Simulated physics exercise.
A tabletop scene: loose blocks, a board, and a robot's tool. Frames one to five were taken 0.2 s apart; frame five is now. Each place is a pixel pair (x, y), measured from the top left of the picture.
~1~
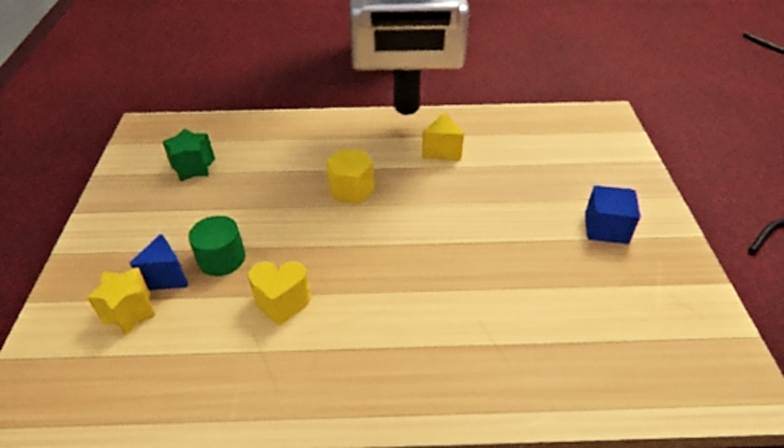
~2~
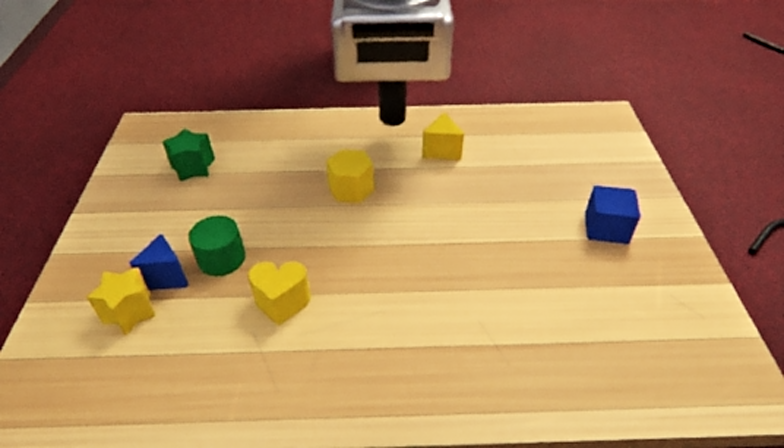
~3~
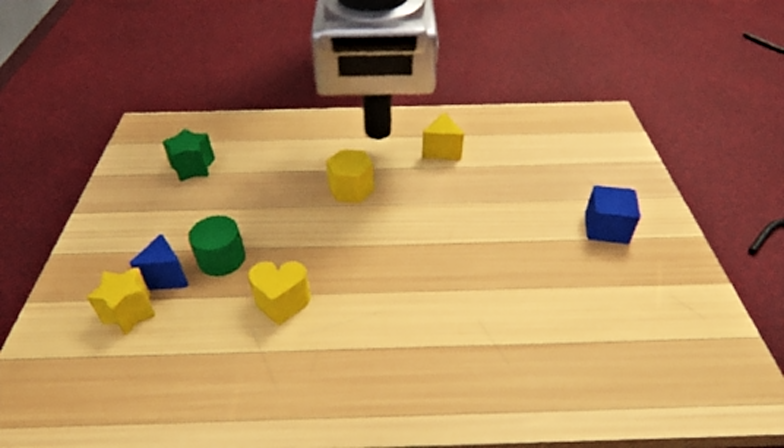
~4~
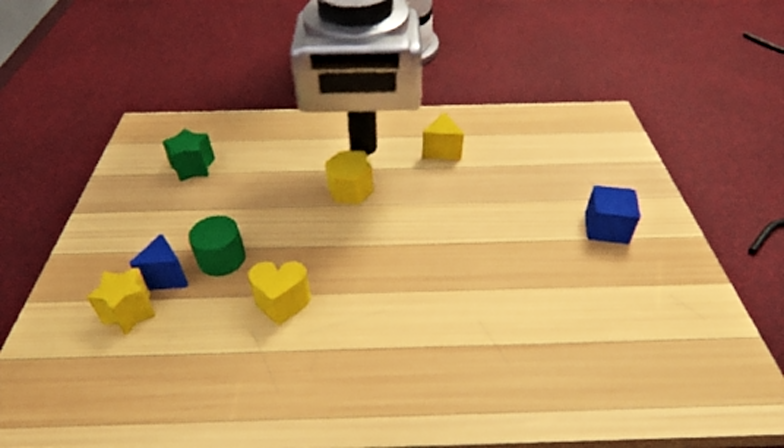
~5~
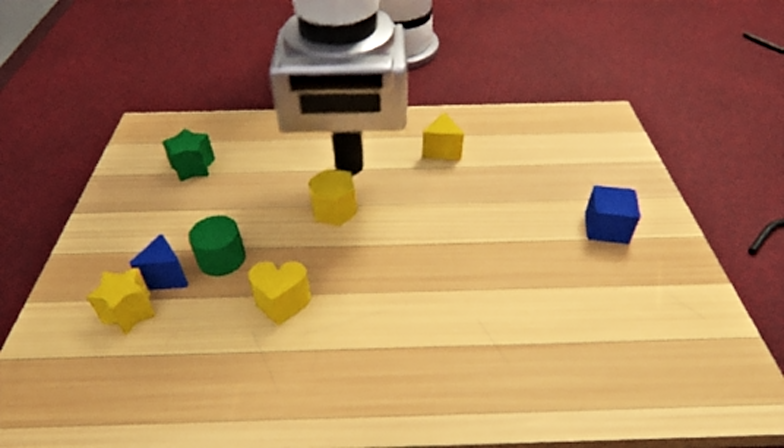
On a wooden tabletop, a robot's tool moves down and left to the yellow hexagonal block, then pushes it slightly down-left.
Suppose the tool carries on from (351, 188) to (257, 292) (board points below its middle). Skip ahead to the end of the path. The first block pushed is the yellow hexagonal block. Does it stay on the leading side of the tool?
It sits in front of the tool.
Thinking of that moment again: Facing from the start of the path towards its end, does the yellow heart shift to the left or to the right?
The answer is left: Facing from the path's start to its end, that's where the yellow heart shifts.
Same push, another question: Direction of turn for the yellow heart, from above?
It is turned anticlockwise.
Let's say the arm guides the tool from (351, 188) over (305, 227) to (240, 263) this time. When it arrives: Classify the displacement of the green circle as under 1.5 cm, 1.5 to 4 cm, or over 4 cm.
Between 1.5 and 4 cm.
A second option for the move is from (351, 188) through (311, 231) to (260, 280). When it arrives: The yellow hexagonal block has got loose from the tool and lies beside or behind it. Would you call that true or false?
My answer: False.
The first path, step by step. One third of the way, tool (319, 200); yellow hexagonal block (298, 218).
Two thirds of the way, tool (287, 234); yellow heart (270, 286), turned 25° anticlockwise; yellow hexagonal block (262, 254).
At the end, tool (252, 273); green circle still; yellow heart (262, 318), turned 50° anticlockwise; yellow hexagonal block (225, 298).
